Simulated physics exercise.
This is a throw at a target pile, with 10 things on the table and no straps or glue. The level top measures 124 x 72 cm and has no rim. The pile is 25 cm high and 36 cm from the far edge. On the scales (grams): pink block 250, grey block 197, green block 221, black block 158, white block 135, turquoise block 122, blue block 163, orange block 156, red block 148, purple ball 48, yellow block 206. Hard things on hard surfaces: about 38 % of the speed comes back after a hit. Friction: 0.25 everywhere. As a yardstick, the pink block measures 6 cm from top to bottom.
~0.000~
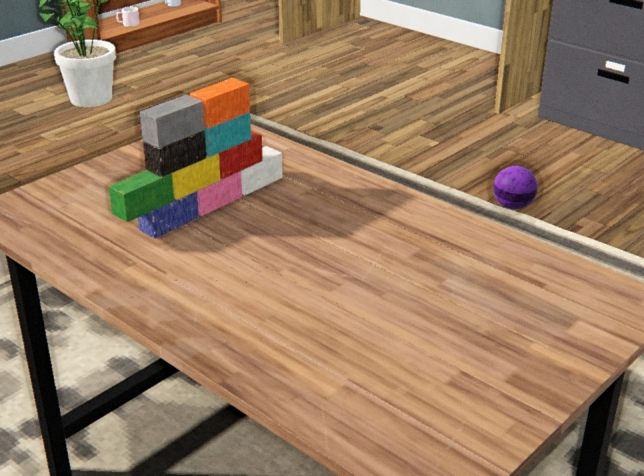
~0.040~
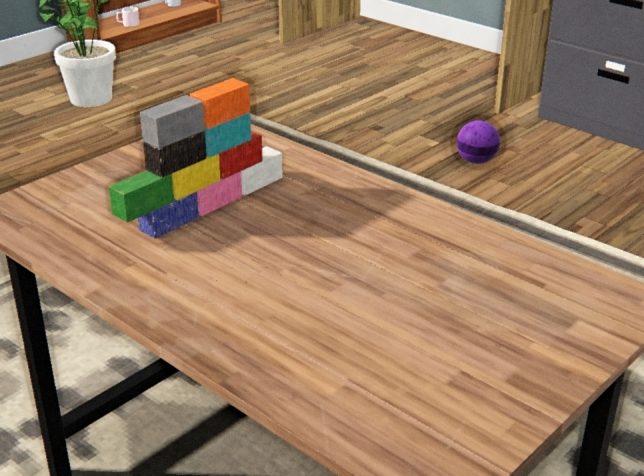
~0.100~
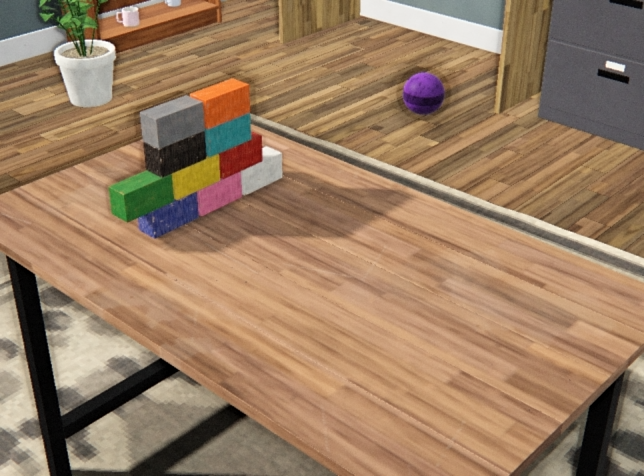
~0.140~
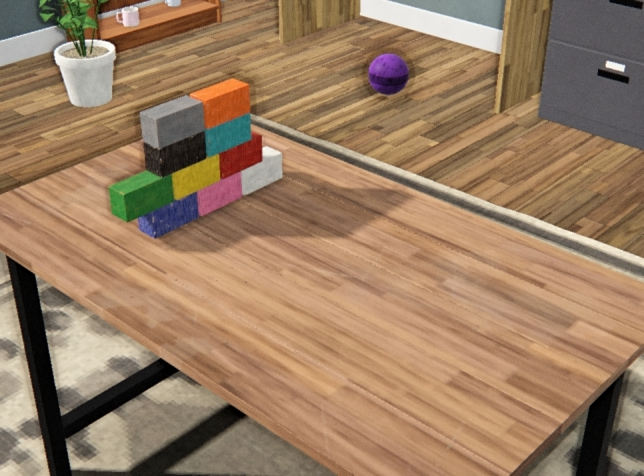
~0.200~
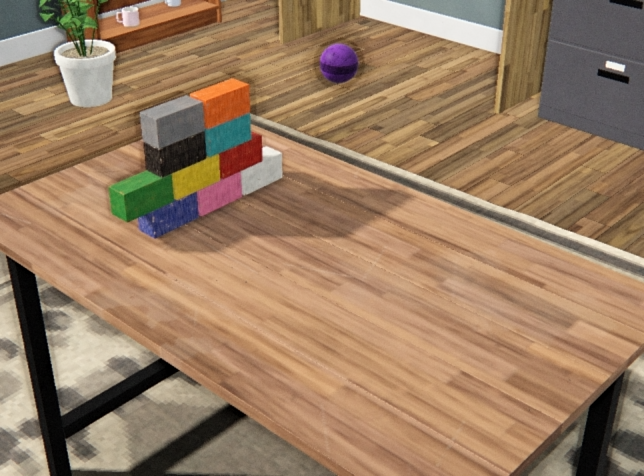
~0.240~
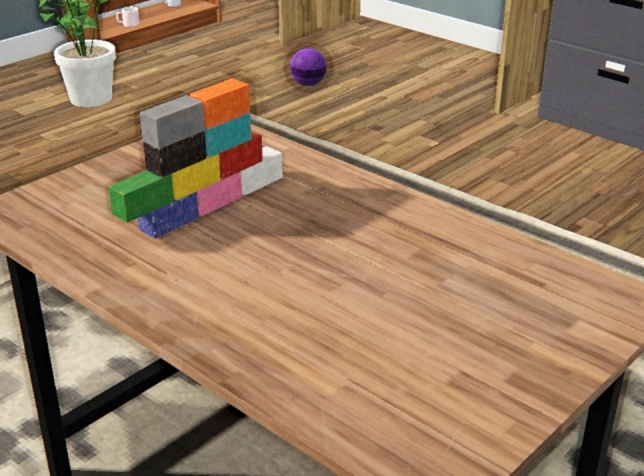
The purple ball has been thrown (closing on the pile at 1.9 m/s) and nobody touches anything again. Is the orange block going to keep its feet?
The orange block falls over.
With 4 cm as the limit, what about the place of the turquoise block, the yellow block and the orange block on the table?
The turquoise block stays put; the yellow block keeps its place; the orange block gets shifted.
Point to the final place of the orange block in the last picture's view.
Near (145, 135).
By 0.34 s, purple ball near (249, 109).
By 0.54 s, purple ball near (291, 182); orange block tilted 45° near (188, 112).
By 0.64 s, purple ball near (307, 201); orange block on its side near (175, 152).
By 0.84 s, purple ball near (323, 204); orange block on its side near (153, 142).
When it is over (1.4 s), lying over on the table, orange block; the other 9 within 4 cm of the start. End places, in pixels of the last picture, orange block near (144, 135).
